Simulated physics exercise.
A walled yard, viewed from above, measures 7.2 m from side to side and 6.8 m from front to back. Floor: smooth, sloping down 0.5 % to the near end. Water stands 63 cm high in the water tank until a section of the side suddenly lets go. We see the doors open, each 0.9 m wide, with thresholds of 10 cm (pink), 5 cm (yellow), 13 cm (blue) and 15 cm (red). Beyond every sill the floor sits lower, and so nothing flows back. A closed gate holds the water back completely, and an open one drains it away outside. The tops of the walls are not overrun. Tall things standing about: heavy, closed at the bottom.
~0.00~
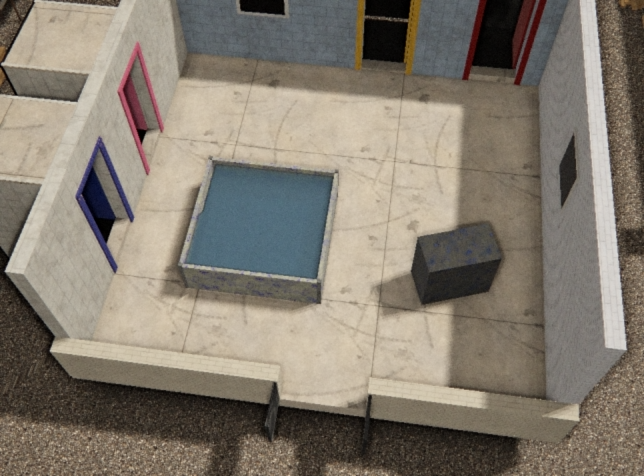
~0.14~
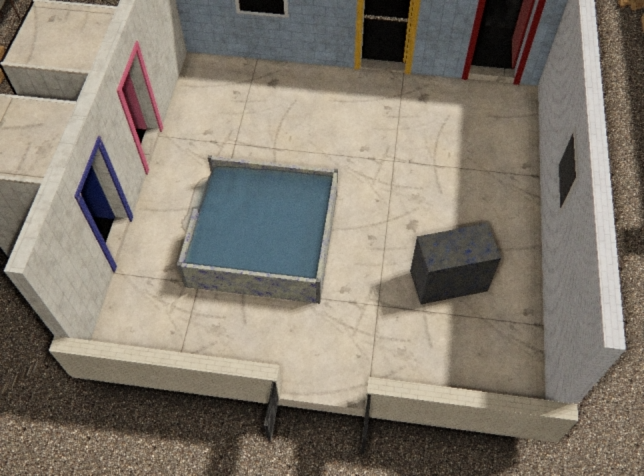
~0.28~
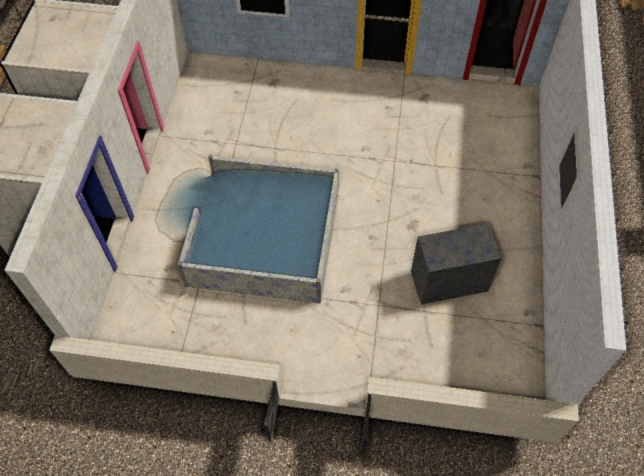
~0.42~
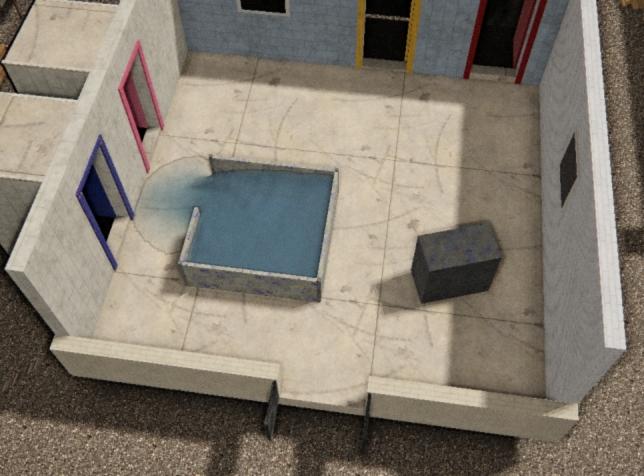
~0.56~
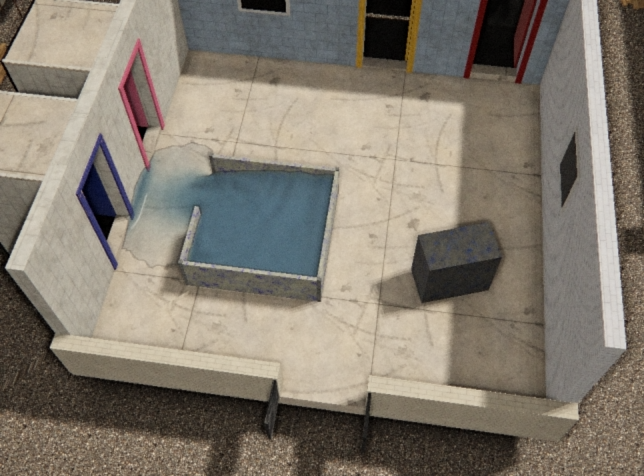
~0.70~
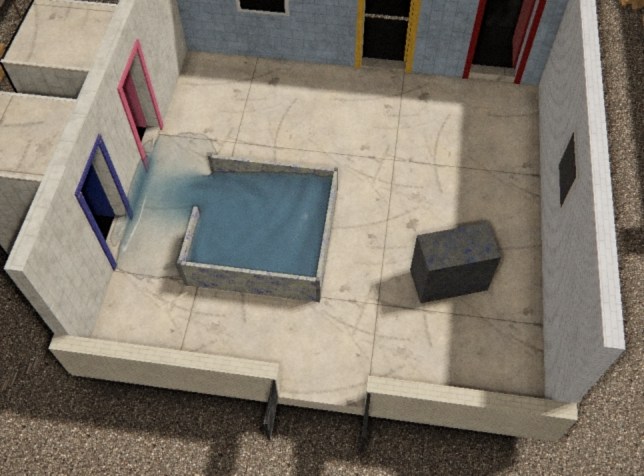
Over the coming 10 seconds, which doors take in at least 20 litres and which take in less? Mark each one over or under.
Pink door - over; yellow door - under; blue door - over; red door - under.
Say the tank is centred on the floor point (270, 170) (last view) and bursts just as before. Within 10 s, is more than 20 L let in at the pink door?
Pink: Too much.
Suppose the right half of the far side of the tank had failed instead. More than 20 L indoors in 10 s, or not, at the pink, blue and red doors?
The pink door comes out less than that, the blue door less than that and the red door less than that.
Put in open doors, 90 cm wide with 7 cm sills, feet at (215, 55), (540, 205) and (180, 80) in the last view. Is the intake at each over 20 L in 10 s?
In turn: Beyond it, short of it, short of it.
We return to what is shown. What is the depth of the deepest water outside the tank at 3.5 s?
27 cm or so.
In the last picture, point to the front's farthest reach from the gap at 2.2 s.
Near (187, 54).
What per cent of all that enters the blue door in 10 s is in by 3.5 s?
Estimate: Around 80 per cent.
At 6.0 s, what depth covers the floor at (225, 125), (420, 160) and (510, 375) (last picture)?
Roughly 2, 2, 2 cm.
After 1.4 s water covers 10 % of the floor and is deepest (46 cm) near (151, 190); pink door 25 cm at the sill, 19 L in, yellow door not reached, blue door 21 cm at the sill, 11 L in, red door not reached.
After 2.2 s water covers 20 % of the floor and is deepest (40 cm) near (139, 197); pink door 24 cm at the sill, 81 L in, yellow door not reached, blue door 21 cm at the sill, 35 L in, red door not reached.
After 3.5 s water covers 35 % of the floor and is deepest (27 cm) near (139, 197); pink door 17 cm at the sill, 140 L in, yellow door 2 cm at the sill, 0 L in, blue door 17 cm at the sill, 64 L in, red door not reached.
After 6.0 s water covers 75 % of the floor and is deepest (18 cm) near (139, 197); pink door 12 cm at the sill, 181 L in, yellow door 4 cm at the sill, 0 L in, blue door 11 cm at the sill, 78 L in, red door 2 cm at the sill, 0 L in.
After 10.0 s water covers 95 % of the floor and is deepest (12 cm) near (536, 309); pink door 7 cm at the sill, 187 L in, yellow door 3 cm at the sill, 0 L in, blue door 7 cm at the sill, 79 L in, red door 5 cm at the sill, 0 L in.
